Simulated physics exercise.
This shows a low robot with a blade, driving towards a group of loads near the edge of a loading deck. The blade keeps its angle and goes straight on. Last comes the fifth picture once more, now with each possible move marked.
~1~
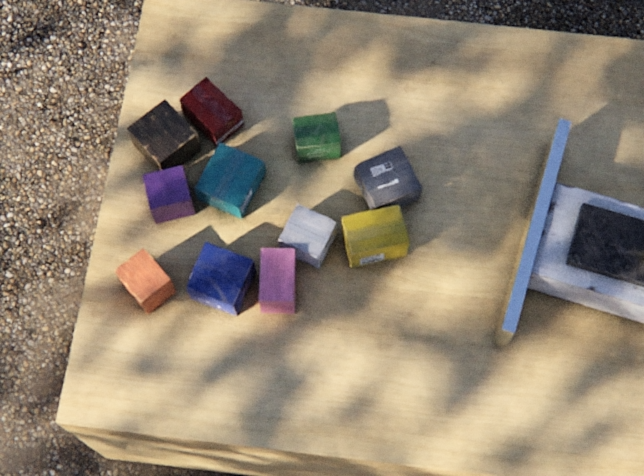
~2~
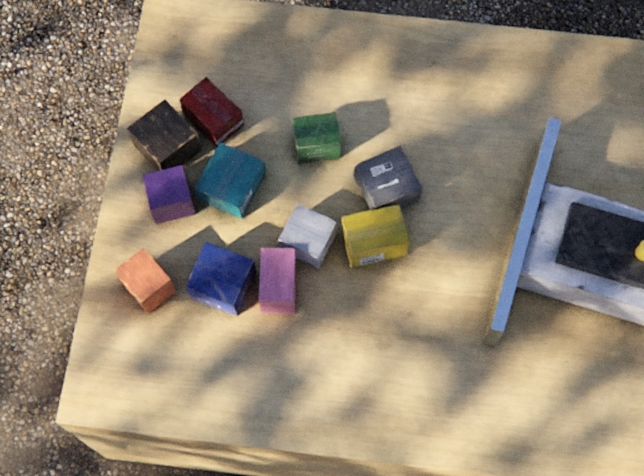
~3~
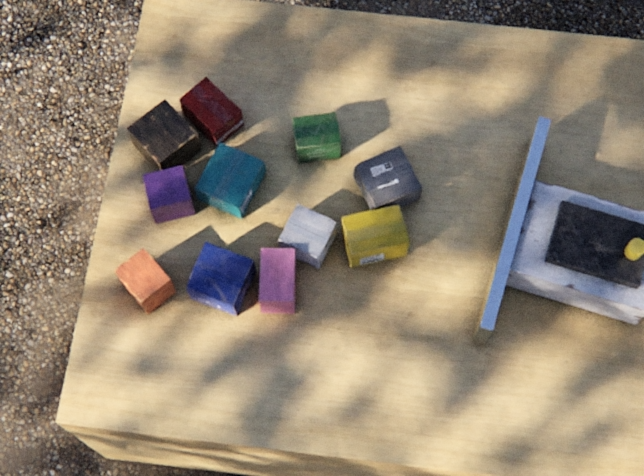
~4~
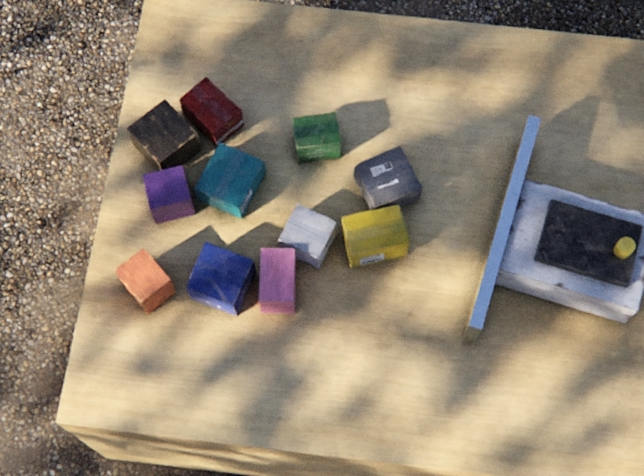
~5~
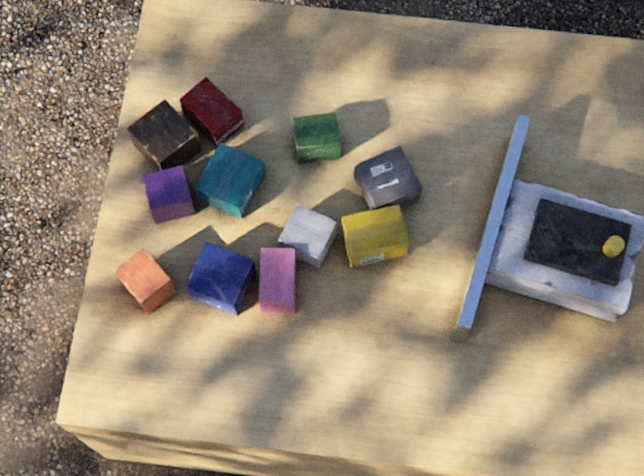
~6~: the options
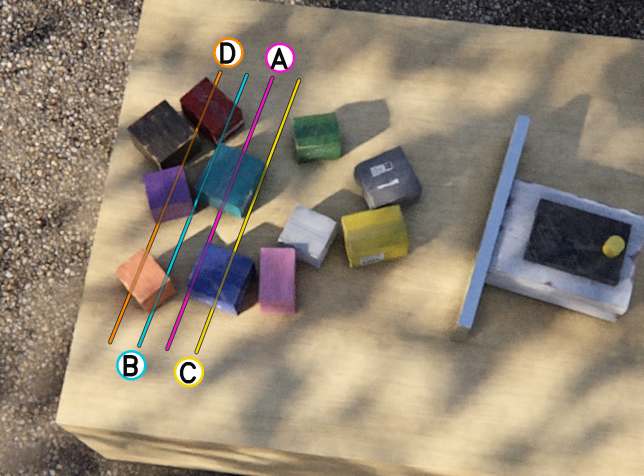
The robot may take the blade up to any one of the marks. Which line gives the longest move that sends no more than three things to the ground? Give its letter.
Stop at B.
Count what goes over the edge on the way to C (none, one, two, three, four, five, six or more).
In all, none.
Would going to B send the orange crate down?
Yes.
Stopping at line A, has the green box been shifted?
By then, yes.
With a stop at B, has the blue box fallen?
No.
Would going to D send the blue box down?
Yes.
On the marked copy, A at (222, 207); B at (195, 204); C at (250, 210); D at (168, 201).
With B. Early on, robot (460, 227); white parcel (289, 230); grey parcel (357, 172).
Further on, robot (349, 215); orange crate (125, 279); black crate (160, 136).
At the end, robot (266, 206); orange crate over the edge; purple crate over the edge; three fallen.
As for the rest, A is within the limit but short; C is within the limit but short; D drops five.
